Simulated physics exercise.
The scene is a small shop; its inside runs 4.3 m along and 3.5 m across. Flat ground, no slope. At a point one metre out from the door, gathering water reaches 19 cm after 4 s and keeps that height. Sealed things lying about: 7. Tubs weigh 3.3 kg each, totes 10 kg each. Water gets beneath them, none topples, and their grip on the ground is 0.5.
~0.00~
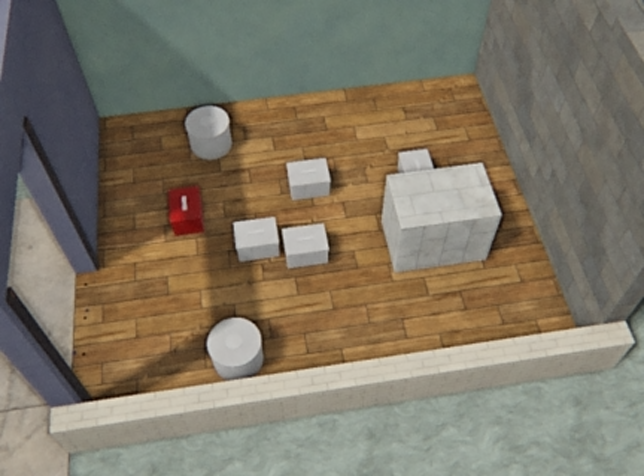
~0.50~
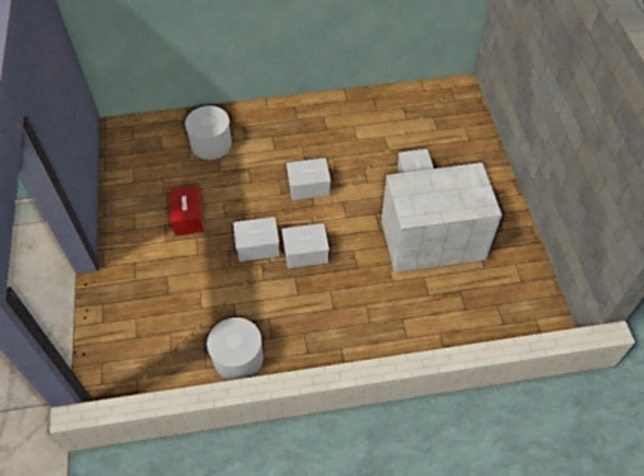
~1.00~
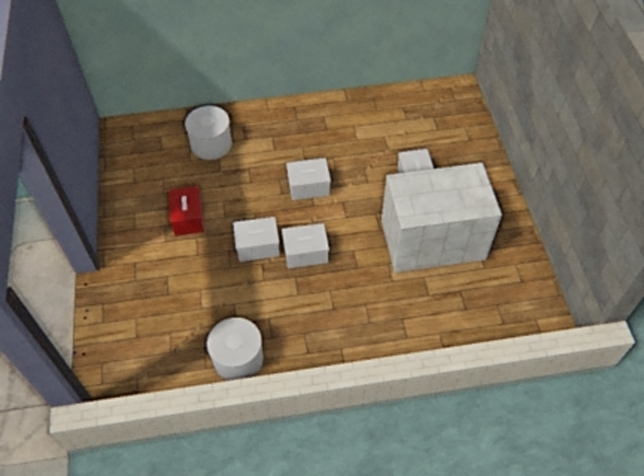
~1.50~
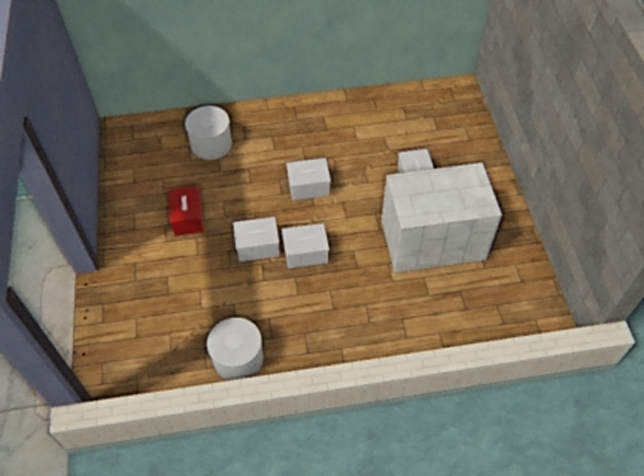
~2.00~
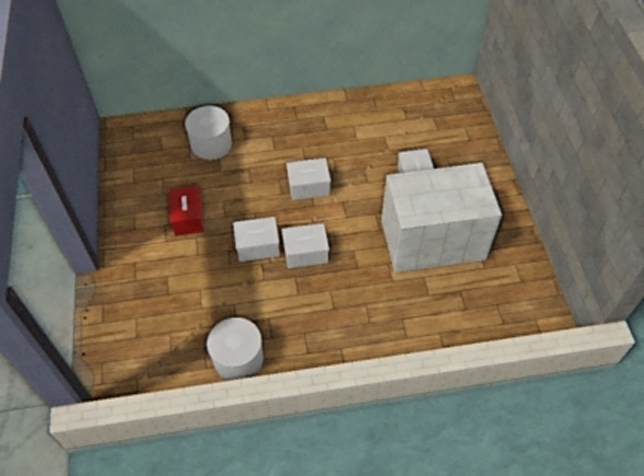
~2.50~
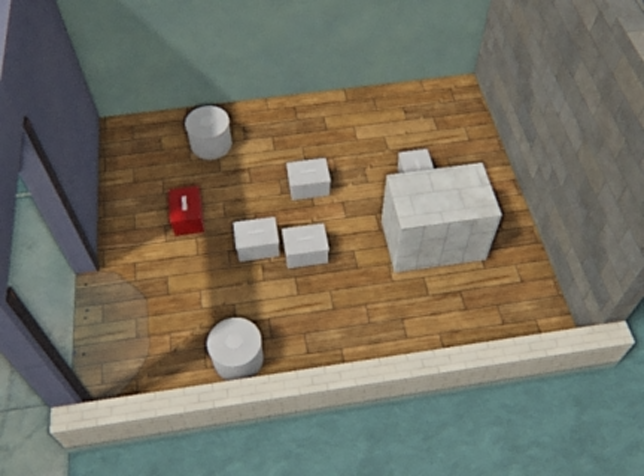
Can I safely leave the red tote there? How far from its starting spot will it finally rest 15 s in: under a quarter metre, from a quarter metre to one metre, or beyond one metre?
My guess is it creeps a short stretch.
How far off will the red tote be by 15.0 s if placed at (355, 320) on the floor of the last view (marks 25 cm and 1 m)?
In that run it wanders far off.
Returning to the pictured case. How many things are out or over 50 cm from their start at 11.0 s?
Count: 3.
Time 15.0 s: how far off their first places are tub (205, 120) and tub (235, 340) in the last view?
Shifts: 140 cm / 300 cm.
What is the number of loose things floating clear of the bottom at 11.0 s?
2 of them.
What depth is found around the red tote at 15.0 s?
Near 13 cm deep.
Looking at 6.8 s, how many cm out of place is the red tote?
Shift by then: About 0 cm.
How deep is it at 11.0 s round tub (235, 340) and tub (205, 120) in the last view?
Depth approx. 13 cm / 7 cm.
After 3.5 s the red tote is near (184, 204), 0.0 m from its start, aground; 0 afloat.
After 6.8 s the red tote is near (184, 204), 0.0 m from its start, aground; 1 afloat.
After 11.0 s the red tote is near (184, 204), 0.0 m from its start, aground; 2 afloat.
After 15.0 s the red tote is near (147, 254), 0.7 m from its start, afloat; 6 afloat.
